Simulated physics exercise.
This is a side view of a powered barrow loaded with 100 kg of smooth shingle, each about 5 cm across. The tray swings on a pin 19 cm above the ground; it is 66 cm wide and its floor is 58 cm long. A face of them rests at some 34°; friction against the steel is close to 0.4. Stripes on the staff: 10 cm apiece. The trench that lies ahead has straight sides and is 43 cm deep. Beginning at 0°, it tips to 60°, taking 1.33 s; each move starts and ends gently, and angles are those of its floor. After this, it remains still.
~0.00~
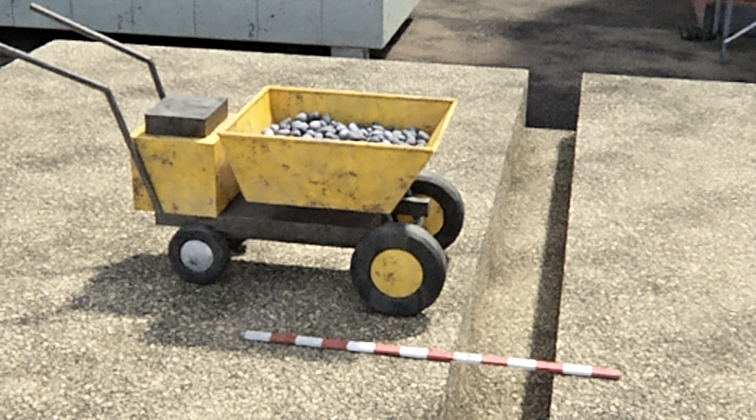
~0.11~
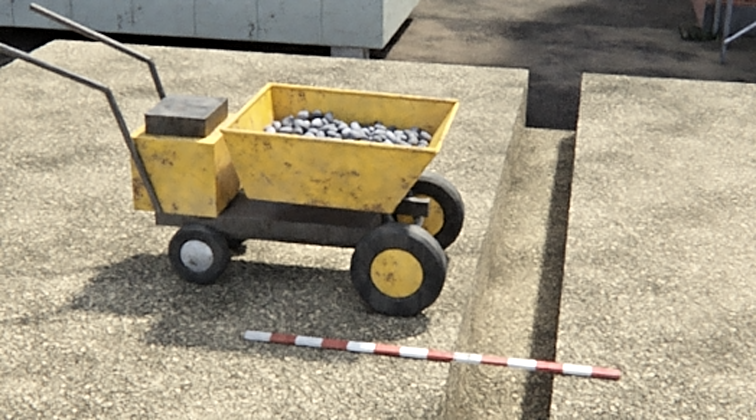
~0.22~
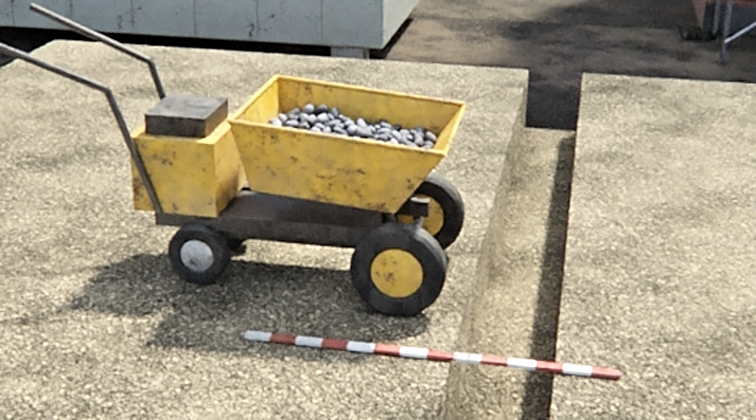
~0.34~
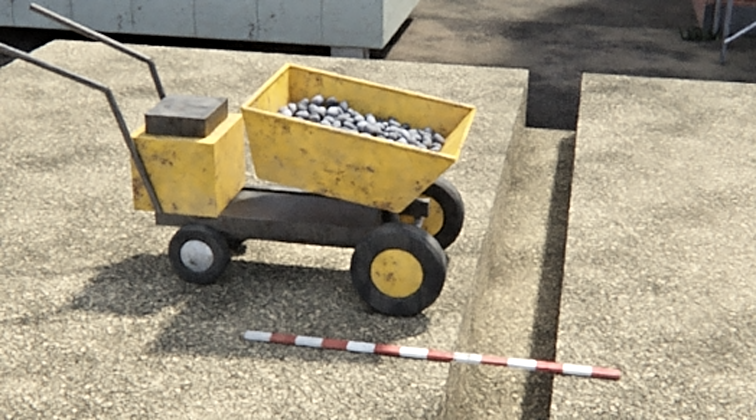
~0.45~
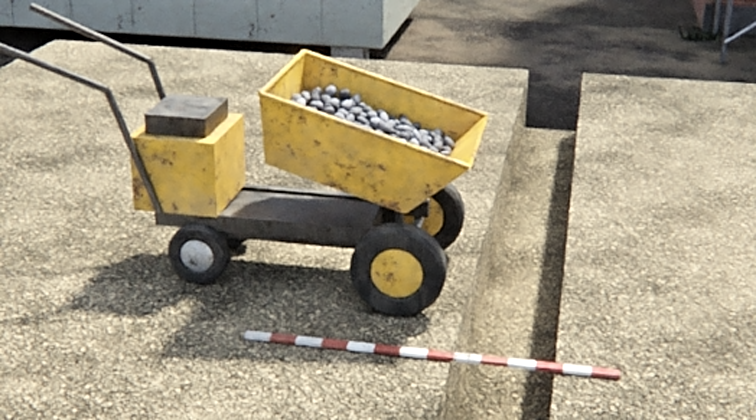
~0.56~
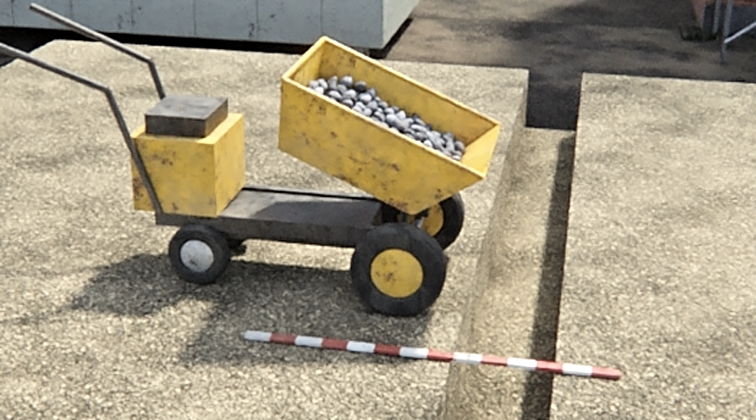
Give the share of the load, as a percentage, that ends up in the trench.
28 %.
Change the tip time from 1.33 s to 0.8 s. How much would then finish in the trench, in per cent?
My guess is near 20 percent.
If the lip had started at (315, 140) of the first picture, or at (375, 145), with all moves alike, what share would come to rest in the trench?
Result: Close to 40 then close to 60 per cent.
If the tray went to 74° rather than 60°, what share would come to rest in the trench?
Close to 40 per cent then.
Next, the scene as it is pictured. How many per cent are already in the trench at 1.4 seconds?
Some 5 per cent of the load by that point.
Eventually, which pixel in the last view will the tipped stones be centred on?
Middle at around (577, 294), I'd say.
After 1.0 s the floor is at 51°; 100 % in the tray; the foremost stones are at (510, 194).
After 1.4 s the floor is at 60°; 84 % in the tray, 6 % in the trench, 10 % past the trench; the foremost stones are at (606, 302).
After 1.8 s the floor is at 60°; 60 % in the tray, 10 % in the trench, 31 % past the trench; the foremost stones are at (683, 301).
After 3.7 s the floor is at 60°; 39 % in the tray, 28 % in the trench, 33 % past the trench; the foremost stones are past the picture's edge.
